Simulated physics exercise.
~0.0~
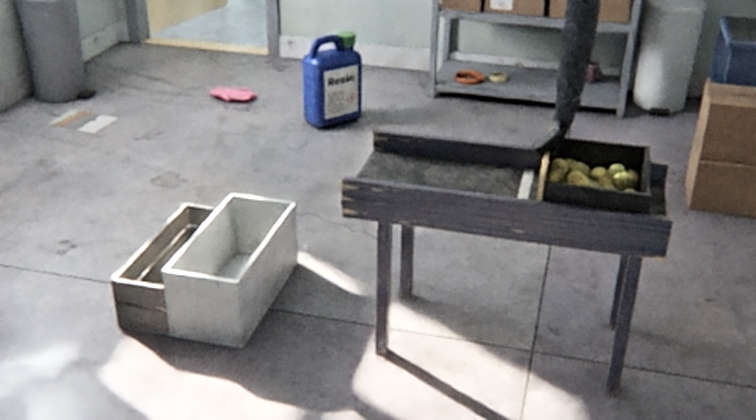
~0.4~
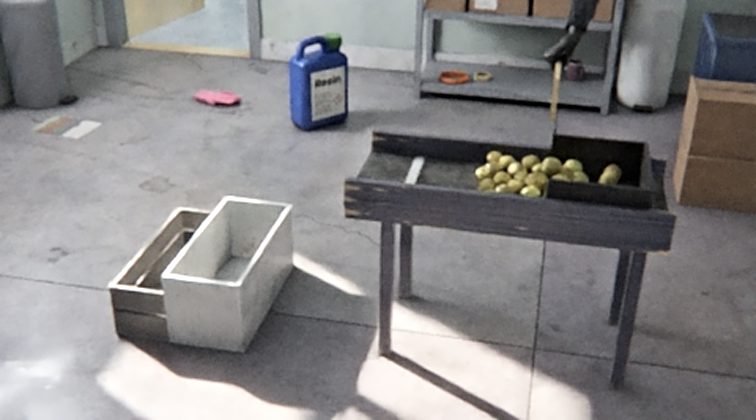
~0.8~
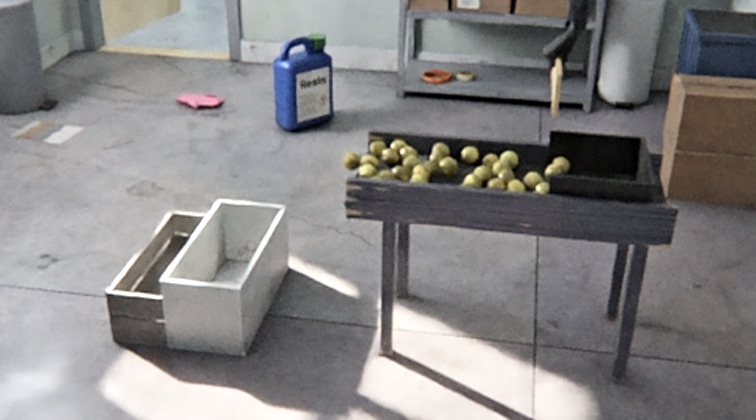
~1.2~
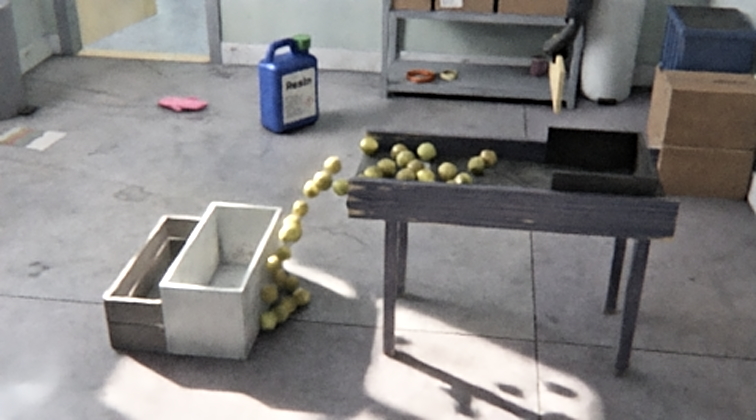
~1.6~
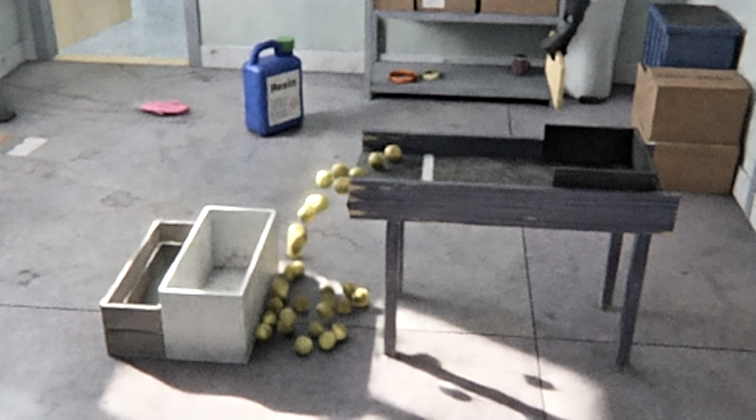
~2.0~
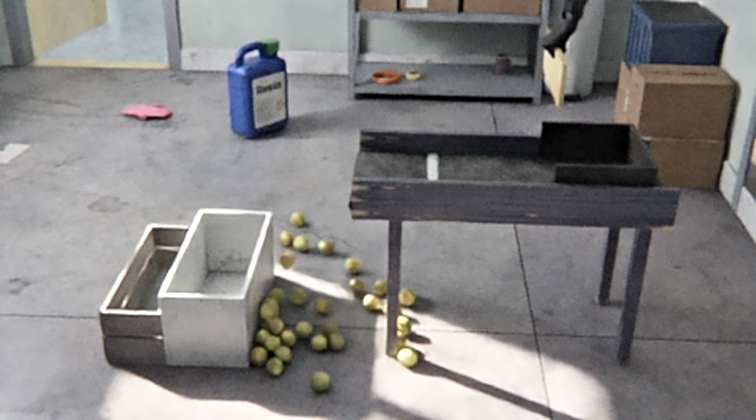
In a room with a concrete floor, a dark gripper lifted a gate and yellow apples rode left along a belt with a white stripe, then tumbled off its end, landing short of the white tub and scattering across the floor.
